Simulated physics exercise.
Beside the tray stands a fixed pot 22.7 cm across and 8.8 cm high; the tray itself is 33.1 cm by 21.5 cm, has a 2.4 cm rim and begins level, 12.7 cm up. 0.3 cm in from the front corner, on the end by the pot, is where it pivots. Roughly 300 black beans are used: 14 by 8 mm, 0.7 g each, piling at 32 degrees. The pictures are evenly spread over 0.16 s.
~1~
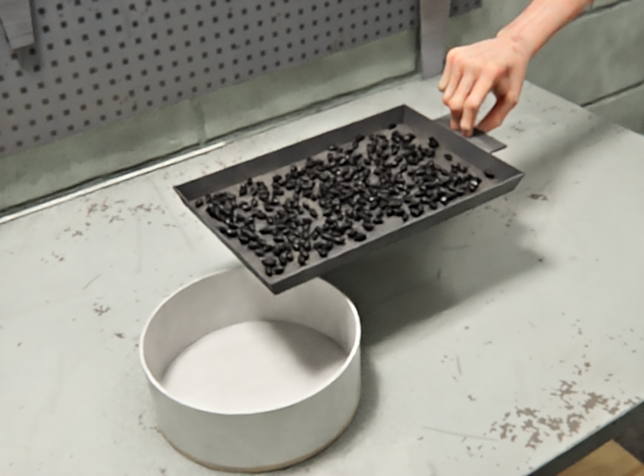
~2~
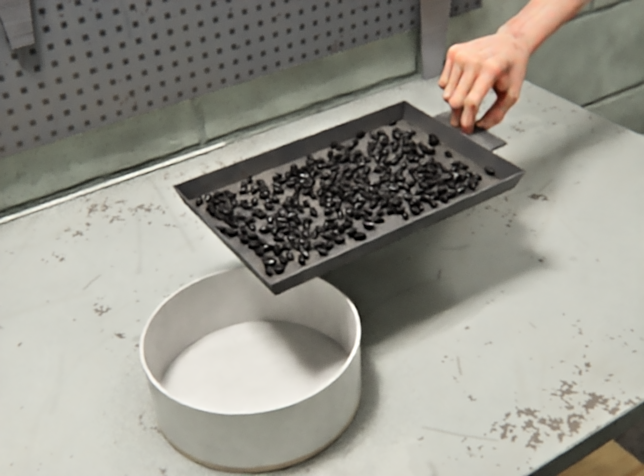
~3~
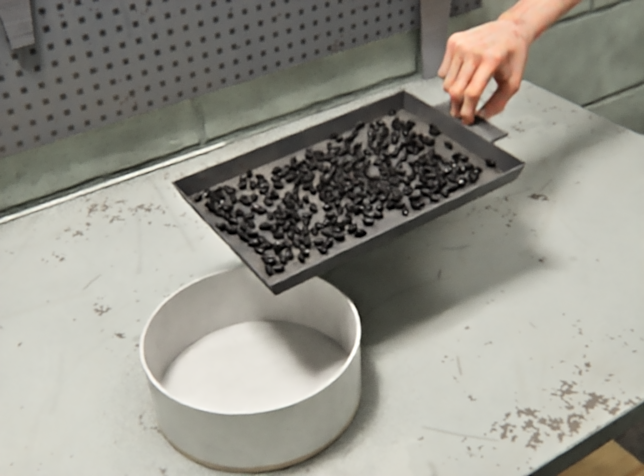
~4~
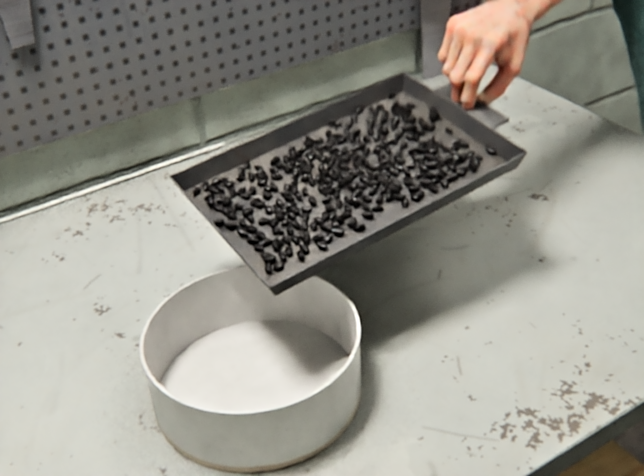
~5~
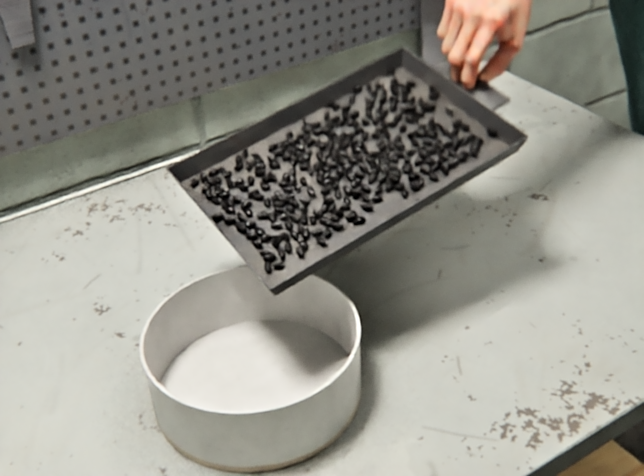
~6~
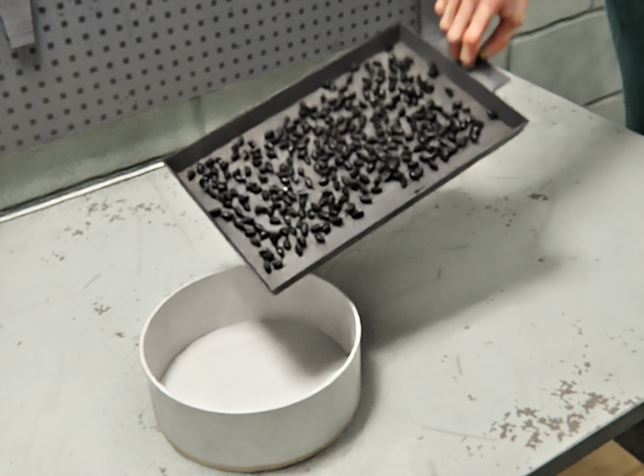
A dark rectangular tray scattered with small black beans starts level above a round white pot on a worn grey table, then tilts gradually toward the pot as a hand raises its far right end, the beans barely shifting.
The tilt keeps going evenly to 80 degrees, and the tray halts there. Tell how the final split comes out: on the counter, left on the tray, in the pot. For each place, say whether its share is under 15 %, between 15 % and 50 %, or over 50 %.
Counter: Medium. Tray: Small. Pot: Large.
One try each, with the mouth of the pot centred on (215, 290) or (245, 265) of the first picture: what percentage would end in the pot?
Near 10 and 0 percent, one try each.
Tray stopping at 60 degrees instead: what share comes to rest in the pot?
That would be around 70 percent.
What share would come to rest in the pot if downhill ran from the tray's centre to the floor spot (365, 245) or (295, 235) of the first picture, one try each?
First try: Around 50 percent; second try: Around 70 percent.
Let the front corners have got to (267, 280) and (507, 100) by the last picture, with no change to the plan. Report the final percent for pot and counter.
Final per cent - pot 45, counter 45.
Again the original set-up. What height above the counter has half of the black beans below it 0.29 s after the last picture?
Median height: Approx. 24 cm.
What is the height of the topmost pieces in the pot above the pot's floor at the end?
3.0 cm.
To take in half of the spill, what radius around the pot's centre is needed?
About 30 centimetres.
Then, 0.17 s after the last picture, tilt 51 degrees; the tray holds 100 %, the pot 0 %.
Then, 0.29 s after the last picture, tilt 73 degrees; the tray holds 100 %, the pot 0 %.
Then, 0.53 s after the last picture, tilt 80 degrees; the tray holds 5 %, the pot 70 %.
In the end, counter 25 %, tray 0 %, pot 75 %.
